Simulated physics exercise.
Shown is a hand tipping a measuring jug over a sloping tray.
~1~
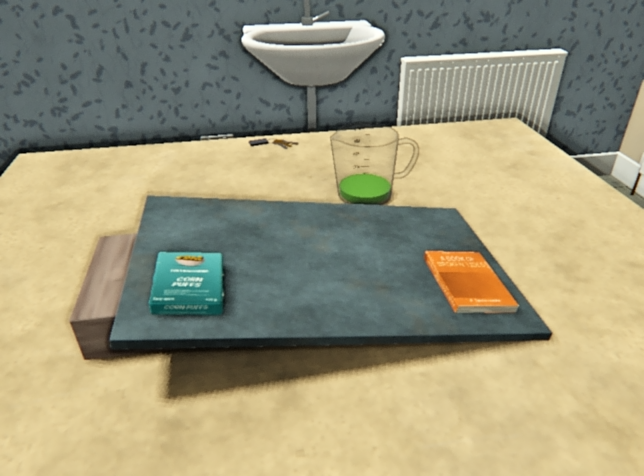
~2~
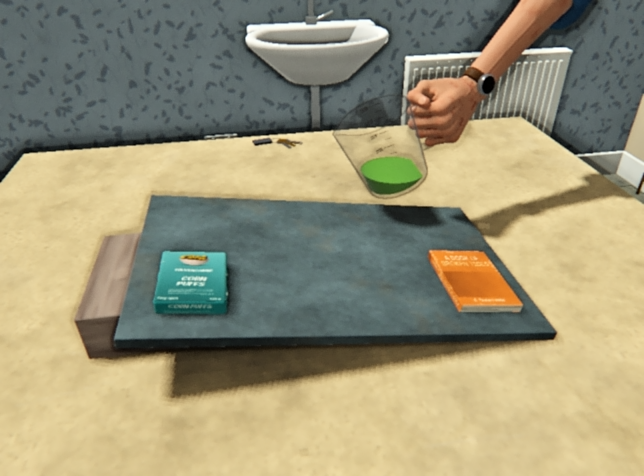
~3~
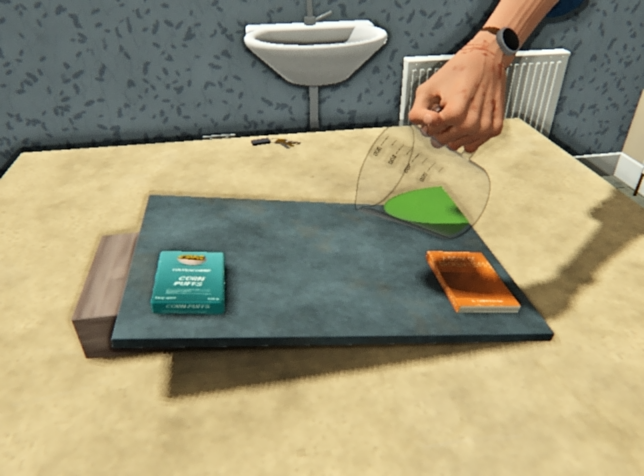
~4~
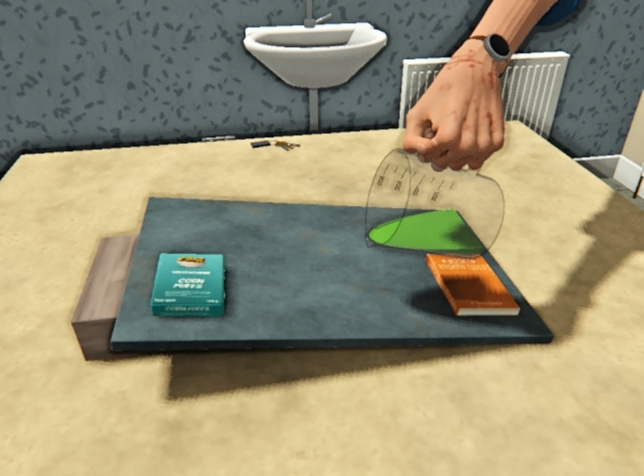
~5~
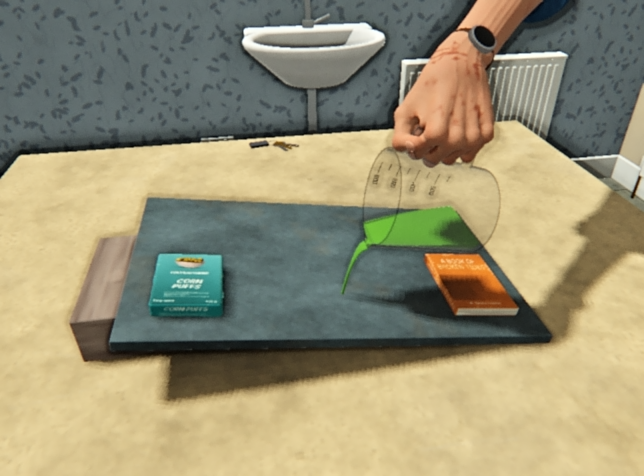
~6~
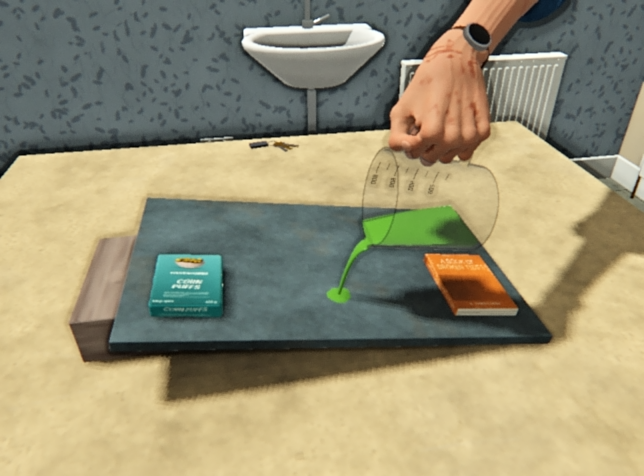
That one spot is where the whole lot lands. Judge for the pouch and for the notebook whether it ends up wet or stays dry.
Pouch - dry, notebook - wet.
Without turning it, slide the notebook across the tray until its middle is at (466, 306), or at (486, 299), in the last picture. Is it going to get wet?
Where first placed it is touched, where next placed it is touched.
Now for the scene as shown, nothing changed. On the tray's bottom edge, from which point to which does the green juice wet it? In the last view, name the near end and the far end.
It begins at (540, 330) and ends at (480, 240).
A moment on, it runs down to the right; the pouch is untouched; the notebook is untouched.
Further on, it runs down to the right and off the end; the pouch is untouched; the notebook is reached.
When it is over, it runs down to the right and off the end; the pouch is untouched; the notebook is reached.
